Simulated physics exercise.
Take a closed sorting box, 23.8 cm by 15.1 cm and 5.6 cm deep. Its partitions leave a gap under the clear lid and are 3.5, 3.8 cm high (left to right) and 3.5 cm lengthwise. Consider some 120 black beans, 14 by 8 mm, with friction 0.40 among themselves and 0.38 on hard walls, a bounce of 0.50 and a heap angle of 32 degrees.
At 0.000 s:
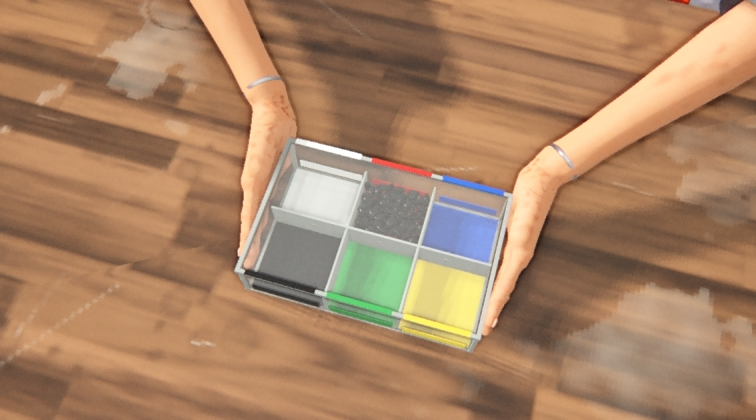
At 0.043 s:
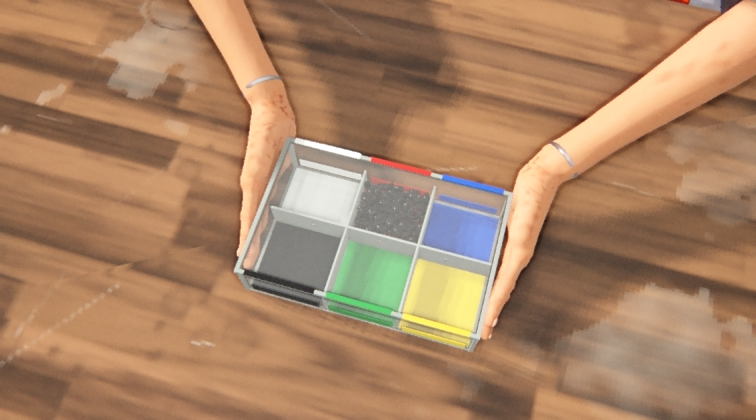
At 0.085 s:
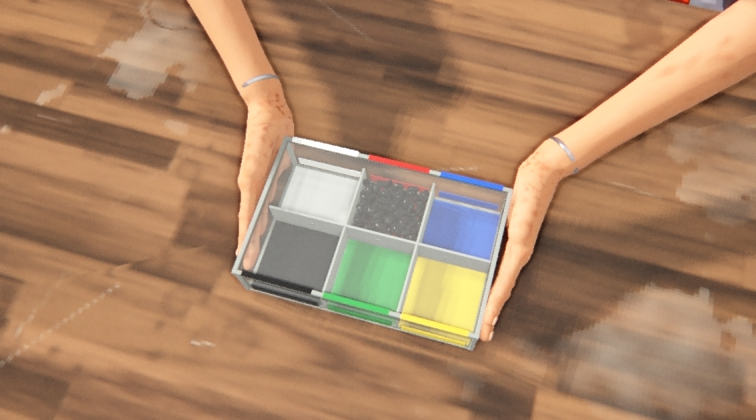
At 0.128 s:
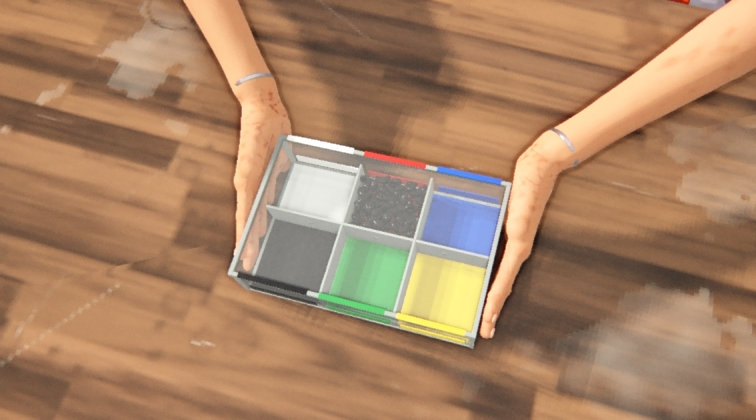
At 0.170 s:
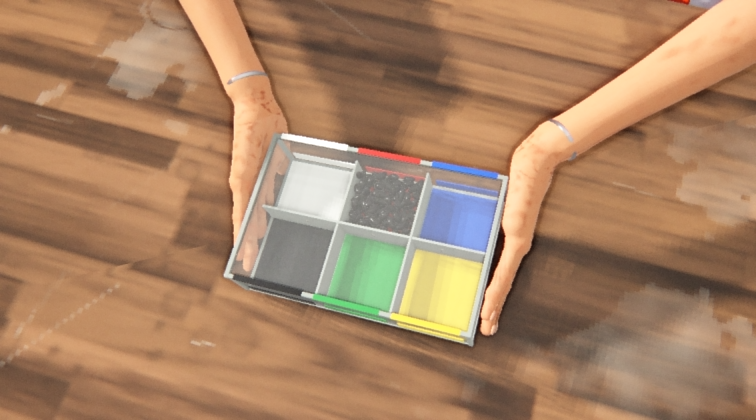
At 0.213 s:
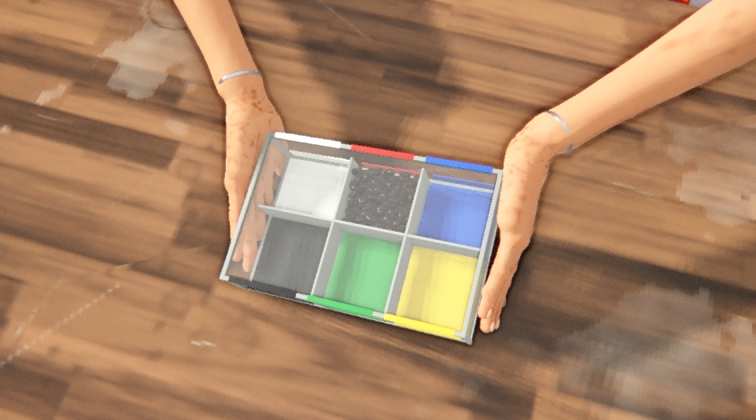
A clear sorting box with colored sections, held between two hands above a wooden surface, tilted gently toward its front left corner, while the small black beans stayed in the red-marked section.
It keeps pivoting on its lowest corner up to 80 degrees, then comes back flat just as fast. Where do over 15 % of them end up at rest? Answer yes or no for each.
Red: Yes, blue: No, green: No, yellow: No, white: No, black: Yes.
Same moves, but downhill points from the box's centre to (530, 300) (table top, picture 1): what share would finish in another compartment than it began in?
Some 40 per cent.
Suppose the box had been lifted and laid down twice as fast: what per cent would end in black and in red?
In that case black keeps 40 per cent while red keeps 45 per cent.
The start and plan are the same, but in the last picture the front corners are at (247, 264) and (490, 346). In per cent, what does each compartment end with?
Red 60; blue 15; green 0; yellow 25; white 0; black 0.
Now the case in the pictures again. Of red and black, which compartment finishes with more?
Fuller: Red.
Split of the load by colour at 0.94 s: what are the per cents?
Shares - red: 90, blue: 0, green: 0, yellow: 0, white: 5, black: 5.
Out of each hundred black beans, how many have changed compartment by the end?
Some 35 per cent.
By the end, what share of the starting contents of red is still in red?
Fraction kept: Approx. 60 %.
After 0.94 s, tilt 80 degrees; red 90 %, white 5 %, black 5 %.
After 1.43 s, tilt 35 degrees; red 65 %, white 10 %, black 25 %.
After 1.99 s, tilt 0 degrees; red 65 %, white 10 %, black 25 %.
In the end, at 2.6 s, red 65 %, blue 0 %, green 0 %, yellow 0 %, white 10 %, black 25 %.
